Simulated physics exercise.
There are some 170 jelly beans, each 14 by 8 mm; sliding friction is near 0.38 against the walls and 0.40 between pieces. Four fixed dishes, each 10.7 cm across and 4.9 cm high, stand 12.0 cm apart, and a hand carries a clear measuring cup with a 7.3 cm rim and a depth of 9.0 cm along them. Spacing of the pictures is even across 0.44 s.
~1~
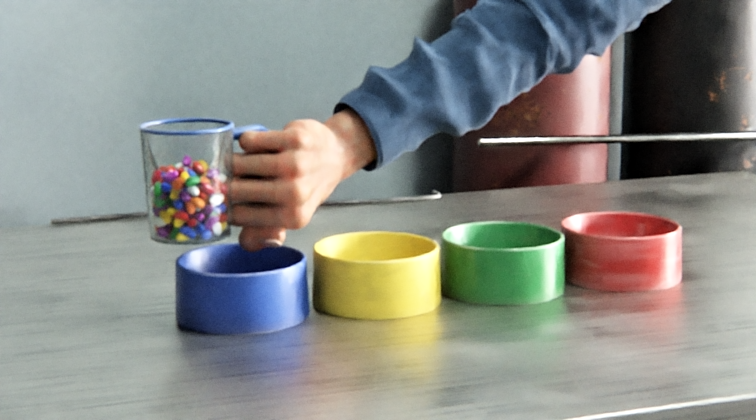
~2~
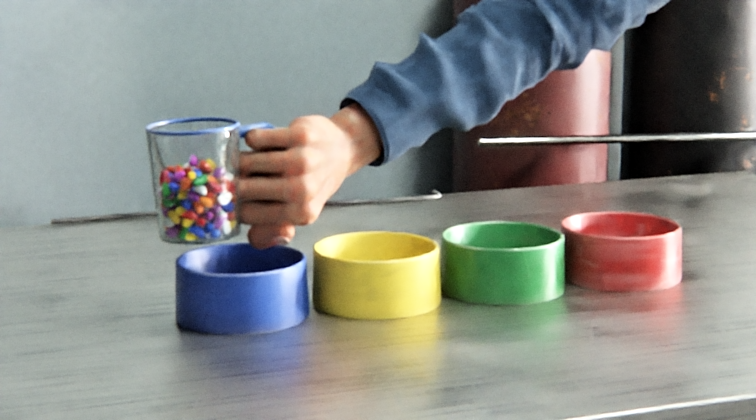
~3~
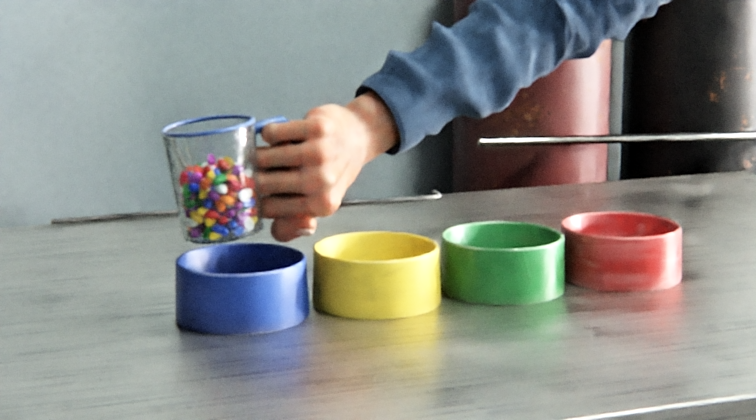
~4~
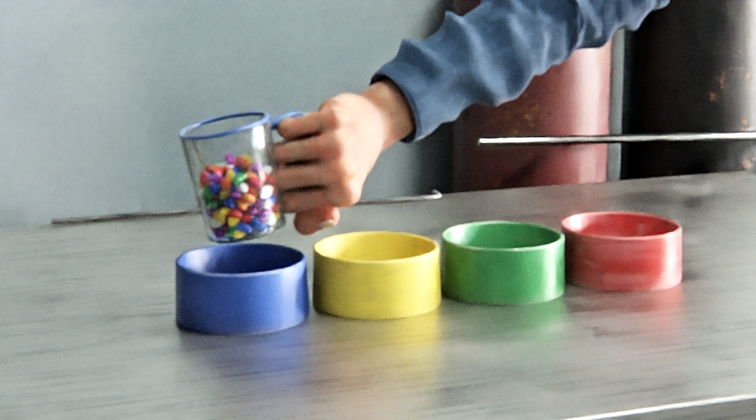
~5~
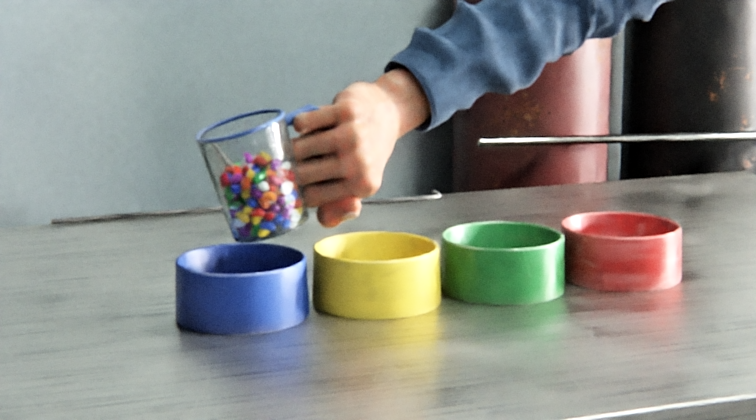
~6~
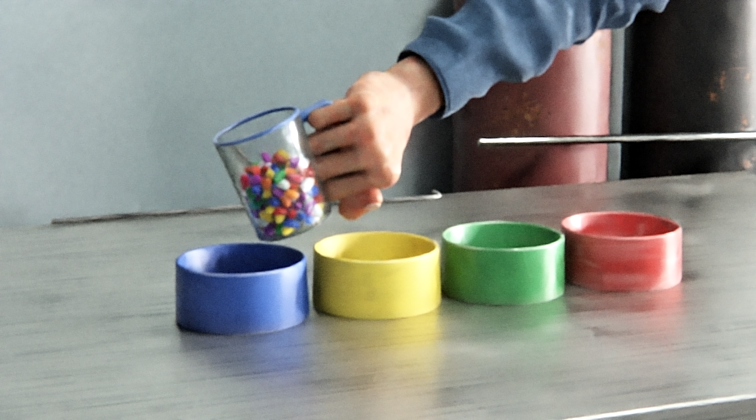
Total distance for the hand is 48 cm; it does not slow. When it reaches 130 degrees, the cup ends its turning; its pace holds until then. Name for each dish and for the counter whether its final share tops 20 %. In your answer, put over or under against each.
Red - over; blue - under; green - under; yellow - under; counter - under.
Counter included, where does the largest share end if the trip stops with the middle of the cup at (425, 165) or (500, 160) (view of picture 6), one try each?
Most goes to: Yellow, then green.
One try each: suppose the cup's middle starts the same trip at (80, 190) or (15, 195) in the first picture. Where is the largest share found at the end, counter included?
First try: Green; second try: Green.
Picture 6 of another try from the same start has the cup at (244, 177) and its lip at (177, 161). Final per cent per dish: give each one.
Red 0; blue 0; green 0; yellow 90.
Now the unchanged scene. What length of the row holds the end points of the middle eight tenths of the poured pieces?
About 7 cm.
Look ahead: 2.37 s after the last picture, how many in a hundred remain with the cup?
About 0 per cent.
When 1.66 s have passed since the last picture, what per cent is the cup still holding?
Roughly 90 per cent, I'd say.
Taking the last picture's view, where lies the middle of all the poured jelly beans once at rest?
In the last view, approximately (617, 259).
Then, 1.00 s after the last picture, tilt 72 degrees; cup holds 100 %.
Then, 1.66 s after the last picture, tilt 106 degrees; cup holds 90 %, green 5 %.
Then, 2.37 s after the last picture, tilt 130 degrees; cup holds 0 %, red 90 %, green 5 %.
In the end, red 90 %, blue 0 %, green 5 %, yellow 0 %, counter 5 %.
